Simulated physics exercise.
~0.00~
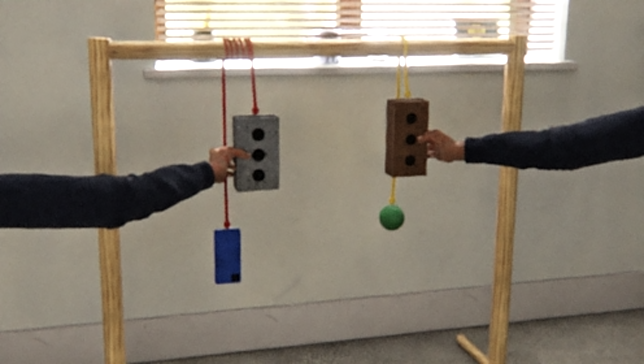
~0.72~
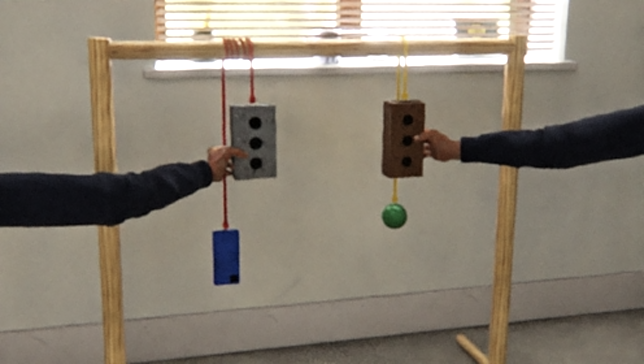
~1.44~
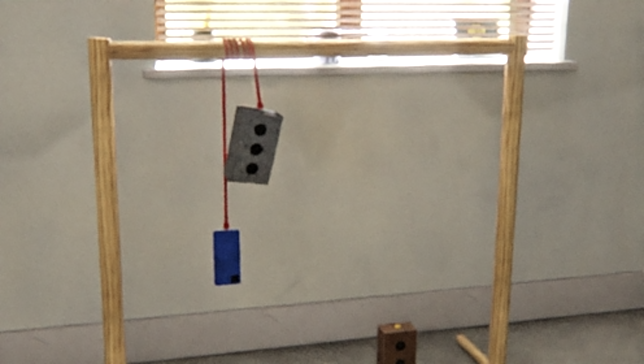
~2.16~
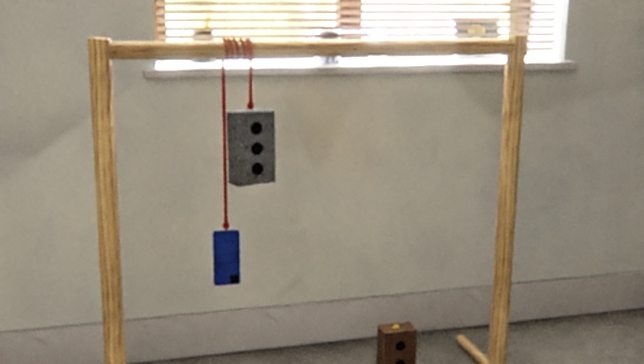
The footage shows two hands steadying a grey paver and a brown brick hung on cords over a wooden rail, counterweighted by a blue phone and a green ball-like object. Once the hands are gone, the paver sways slightly and stays hanging, while the brick ends on the floor.
